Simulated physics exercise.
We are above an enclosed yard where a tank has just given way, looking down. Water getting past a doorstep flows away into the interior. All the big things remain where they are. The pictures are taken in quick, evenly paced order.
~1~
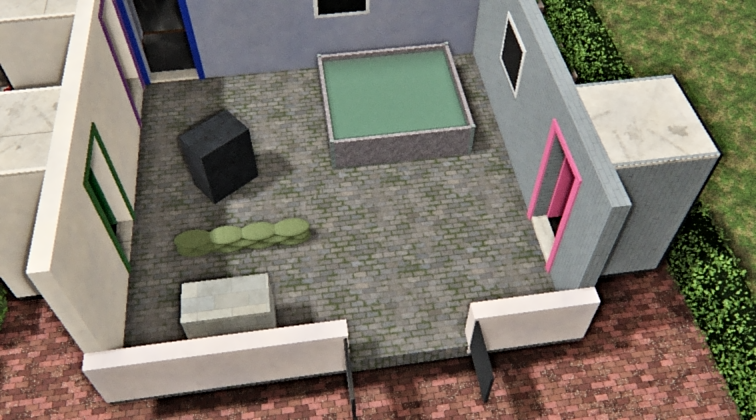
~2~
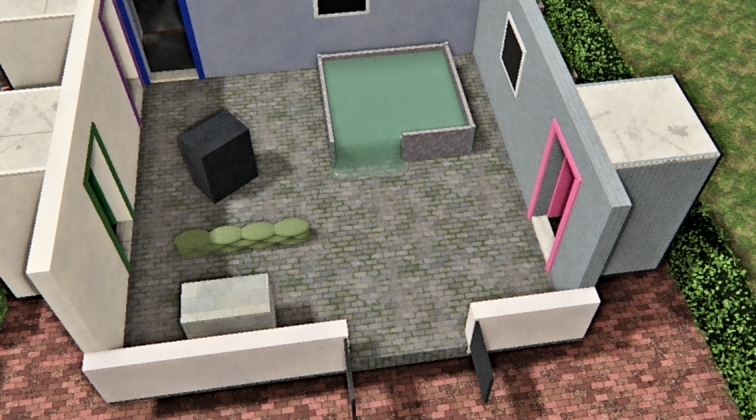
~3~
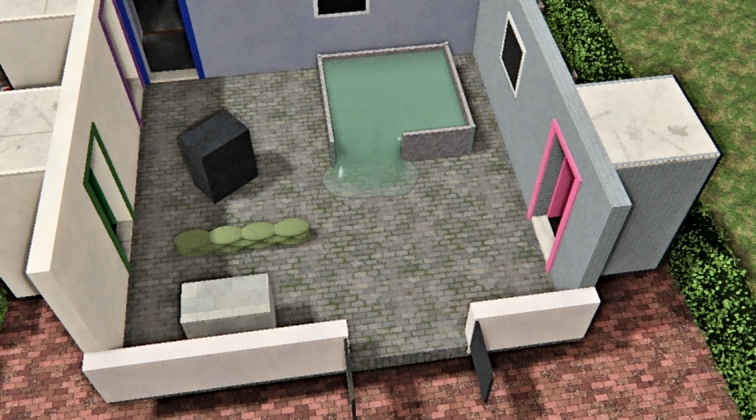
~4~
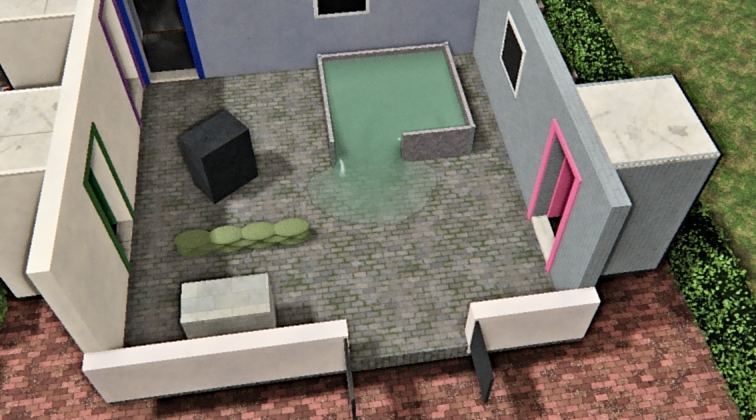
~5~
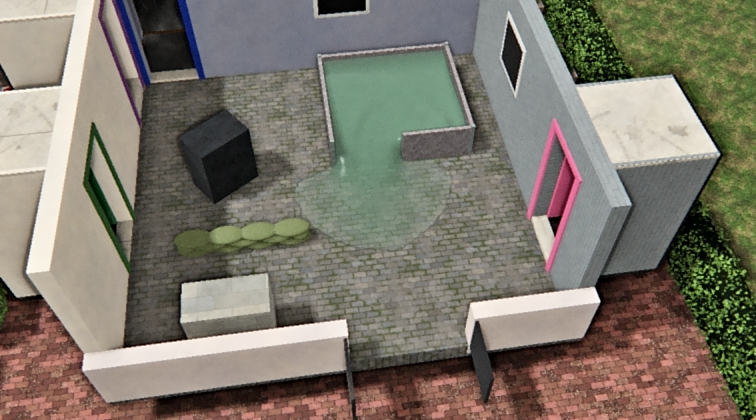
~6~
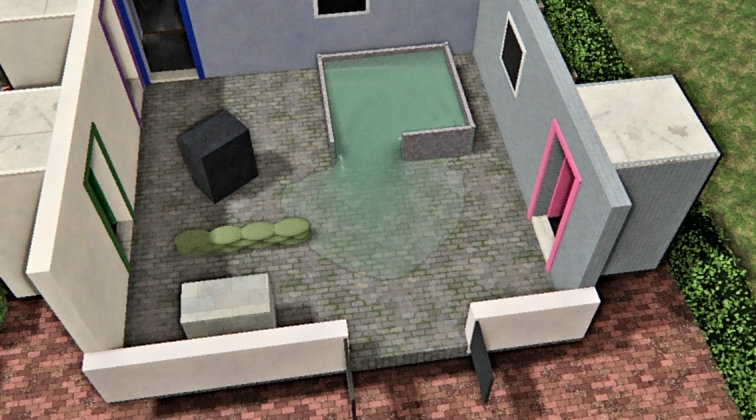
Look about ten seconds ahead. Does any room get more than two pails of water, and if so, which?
Door by door: The green door does; the purple door does not; the blue door does not; the pink door does not.
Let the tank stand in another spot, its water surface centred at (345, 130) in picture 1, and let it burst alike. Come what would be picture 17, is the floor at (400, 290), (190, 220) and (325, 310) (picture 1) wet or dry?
The first spot ends up sodden, the second sodden and the third sodden.
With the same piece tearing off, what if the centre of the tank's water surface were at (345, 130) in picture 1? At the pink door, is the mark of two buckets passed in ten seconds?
My take is that the pink door remains below.
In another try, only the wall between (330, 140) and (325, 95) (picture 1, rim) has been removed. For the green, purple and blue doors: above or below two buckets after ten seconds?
In that case the green door overshoots, the purple door stays within limits and the blue door overshoots.
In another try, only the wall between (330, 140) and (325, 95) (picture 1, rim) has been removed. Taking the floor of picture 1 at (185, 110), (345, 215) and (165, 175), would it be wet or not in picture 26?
Sequence: Wetted / wetted / wetted.
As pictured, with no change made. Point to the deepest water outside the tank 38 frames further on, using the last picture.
Roughly (330, 348).
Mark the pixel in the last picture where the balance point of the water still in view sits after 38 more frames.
That comes out near (362, 190).
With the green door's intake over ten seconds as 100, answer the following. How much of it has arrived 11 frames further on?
My estimate: Close to 0 per cent.
A moment on, water covers 30 % of the floor; the green door not reached, the purple door not reached, the blue door not reached, the pink door not reached.
Next, water covers 40 % of the floor; the green door not reached, the purple door not reached, the blue door not reached, the pink door wet at the sill, nothing in.
Then, water covers 50 % of the floor; the green door over two buckets in, the purple door not reached, the blue door not reached, the pink door wet at the sill, nothing in.
Later, water covers 70 % of the floor; the green door over two buckets in, the purple door wet at the sill, nothing in, the blue door wet at the sill, nothing in, the pink door wet at the sill, nothing in.
In the end, water covers 85 % of the floor; the green door far over two buckets in, the purple door wet at the sill, nothing in, the blue door wet at the sill, nothing in, the pink door wet at the sill, nothing in.
